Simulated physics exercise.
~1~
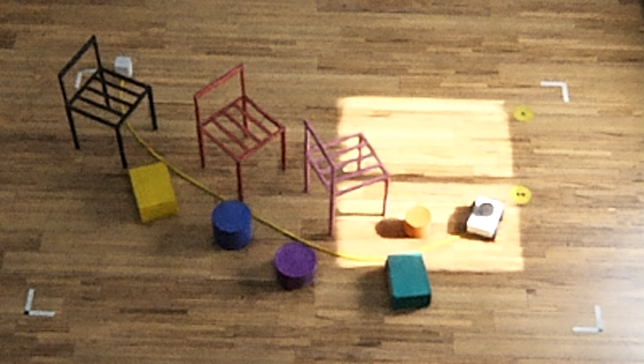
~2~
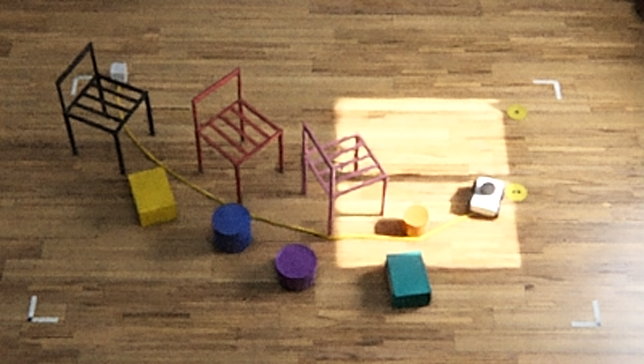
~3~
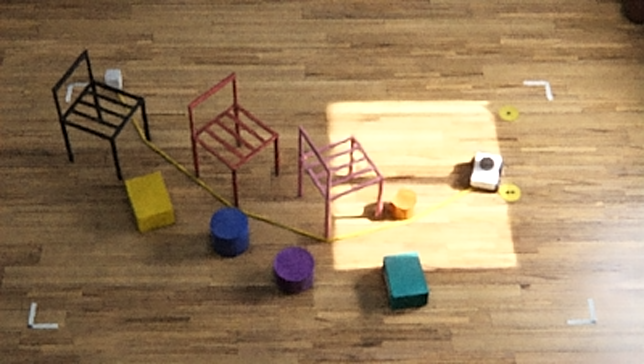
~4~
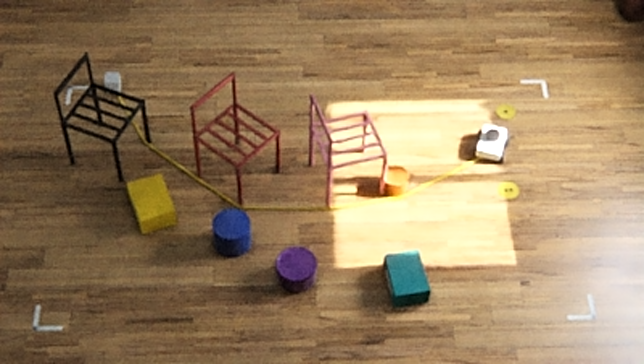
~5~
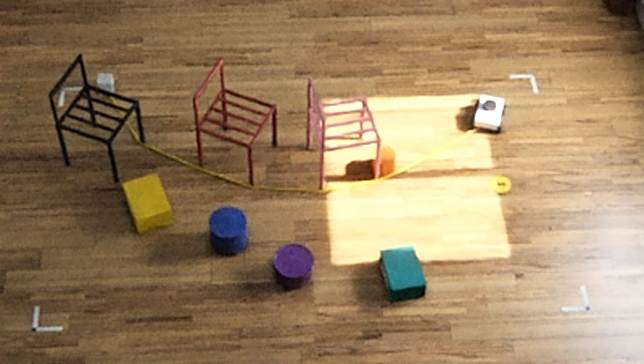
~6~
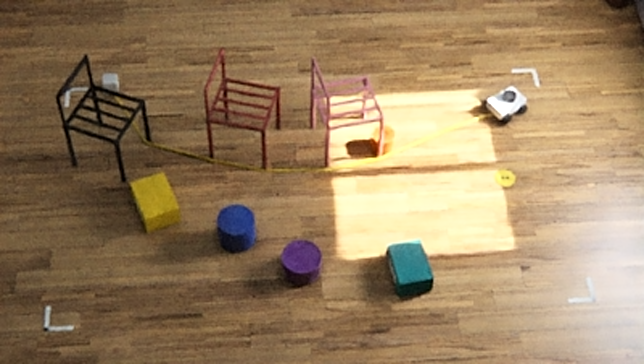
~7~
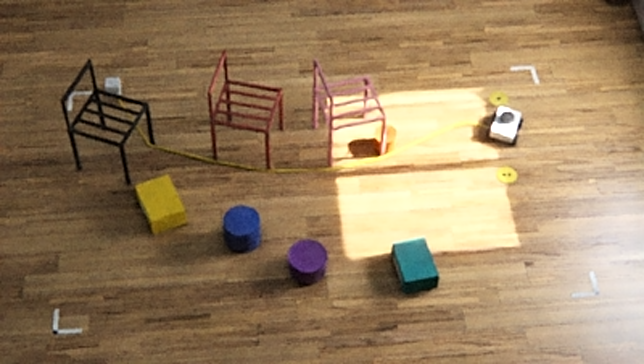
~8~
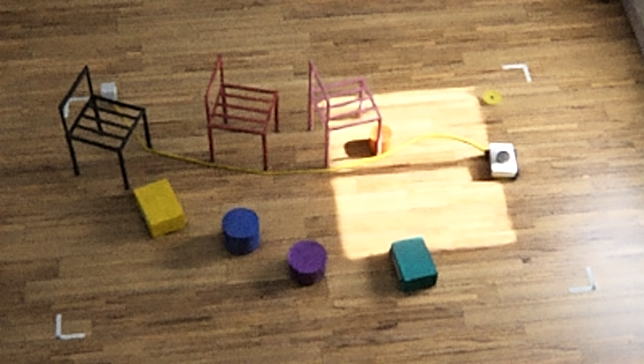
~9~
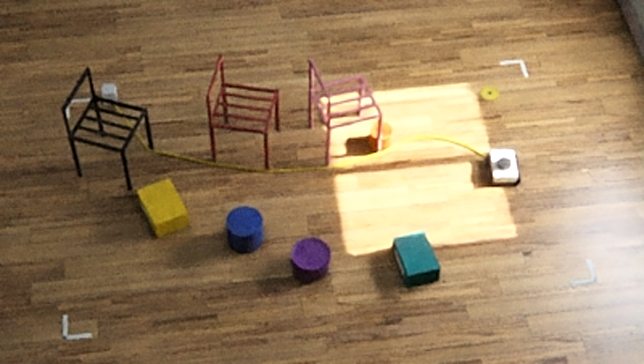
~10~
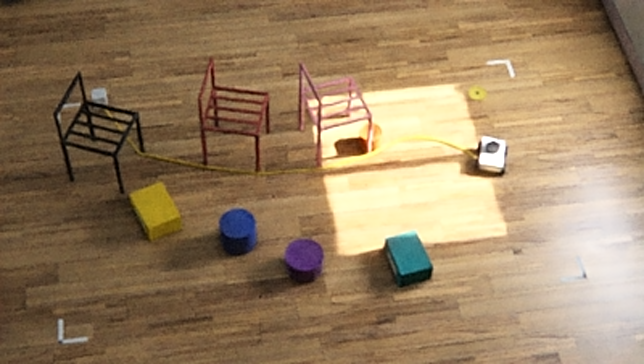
White cart on a yellow lead moving up, the line dragging an orange bucket and two chairs, then turning back down and stopping.
